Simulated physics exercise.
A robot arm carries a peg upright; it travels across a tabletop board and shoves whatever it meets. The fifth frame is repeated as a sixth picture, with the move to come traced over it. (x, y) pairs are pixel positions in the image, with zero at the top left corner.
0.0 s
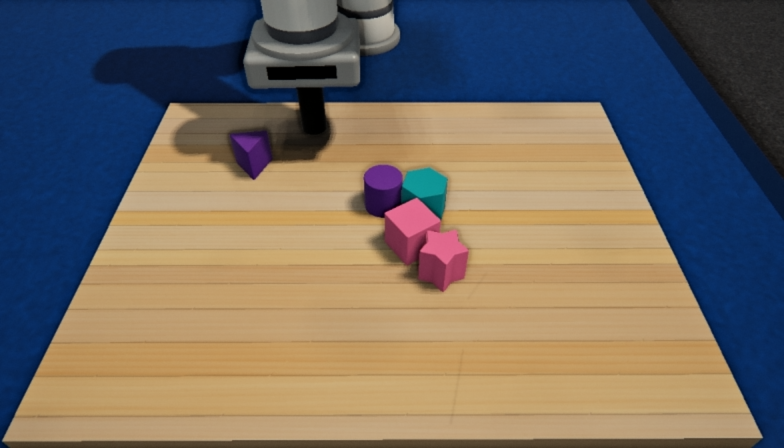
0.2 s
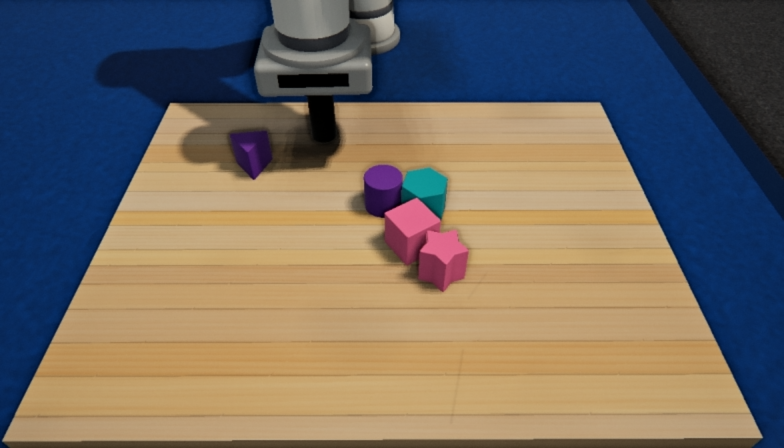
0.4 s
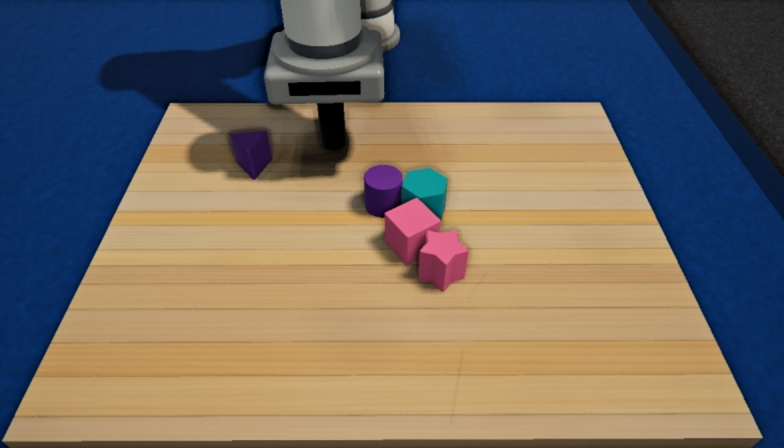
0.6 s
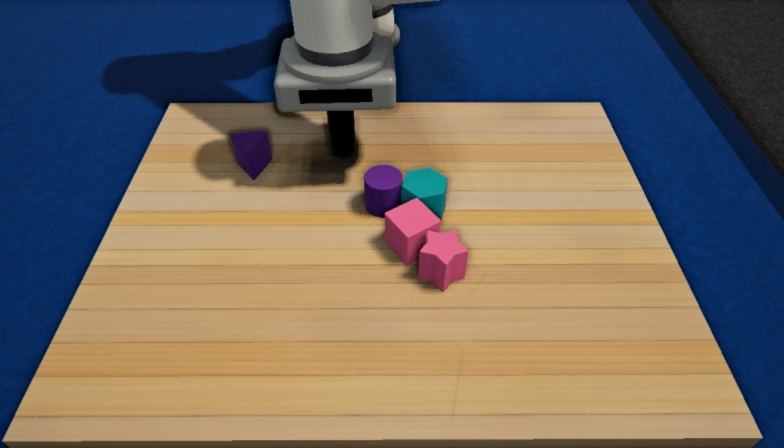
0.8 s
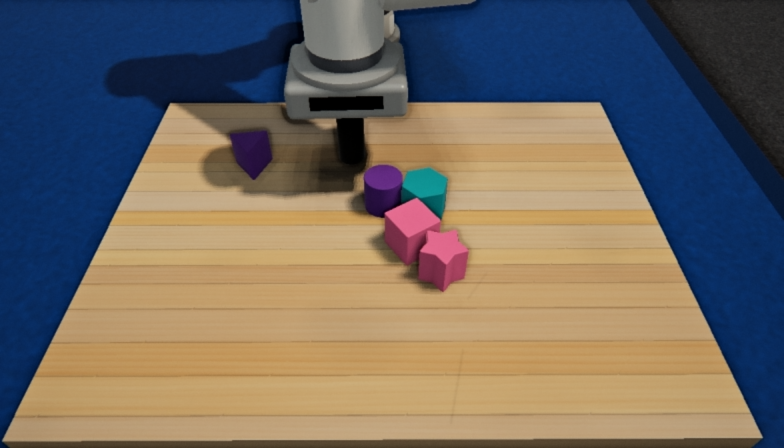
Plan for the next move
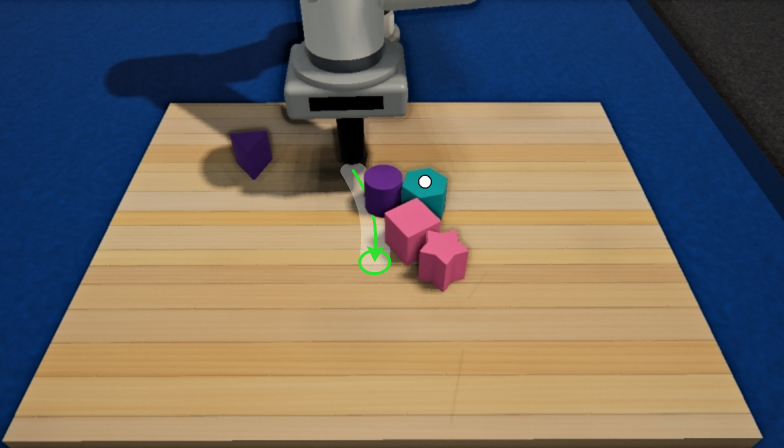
On a wooden board over blue, a robot arm's dark peg moves slightly right and nearer while five colourful blocks stay still.
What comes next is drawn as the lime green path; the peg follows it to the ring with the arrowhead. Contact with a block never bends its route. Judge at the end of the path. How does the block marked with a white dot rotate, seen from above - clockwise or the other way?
The answer is counter-clockwise.
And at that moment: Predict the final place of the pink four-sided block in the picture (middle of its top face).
Its top centre lands on (431, 235).
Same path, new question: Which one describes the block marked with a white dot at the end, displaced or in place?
The block marked with a white dot moves.
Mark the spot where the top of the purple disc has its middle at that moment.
In the picture, it is at (411, 207).
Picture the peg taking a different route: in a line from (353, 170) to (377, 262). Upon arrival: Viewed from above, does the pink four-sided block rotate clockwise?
In short: Yes.
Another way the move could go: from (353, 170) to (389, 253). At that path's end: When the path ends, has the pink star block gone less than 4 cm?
The answer is yes.
Drawn move, from (353, 170) through (367, 196) and (375, 227) to (375, 262); the dot is on the turquoise hexagonal block.
On the path given first. One third of the way, peg (367, 183); purple disc (389, 184); turquoise hexagonal block (431, 184), turned 15° anticlockwise.
Two thirds of the way, peg (375, 214); purple disc (409, 205); pink four-sided block (429, 233), turned 25° clockwise; turquoise hexagonal block (441, 186), turned 40° anticlockwise; pink star block (458, 260), turned 20° anticlockwise.
At the end, peg (374, 249); purple disc (411, 207); pink four-sided block (431, 235), turned 20° clockwise; turquoise hexagonal block (441, 186), turned 40° anticlockwise; pink star block (460, 262), turned 20° anticlockwise.
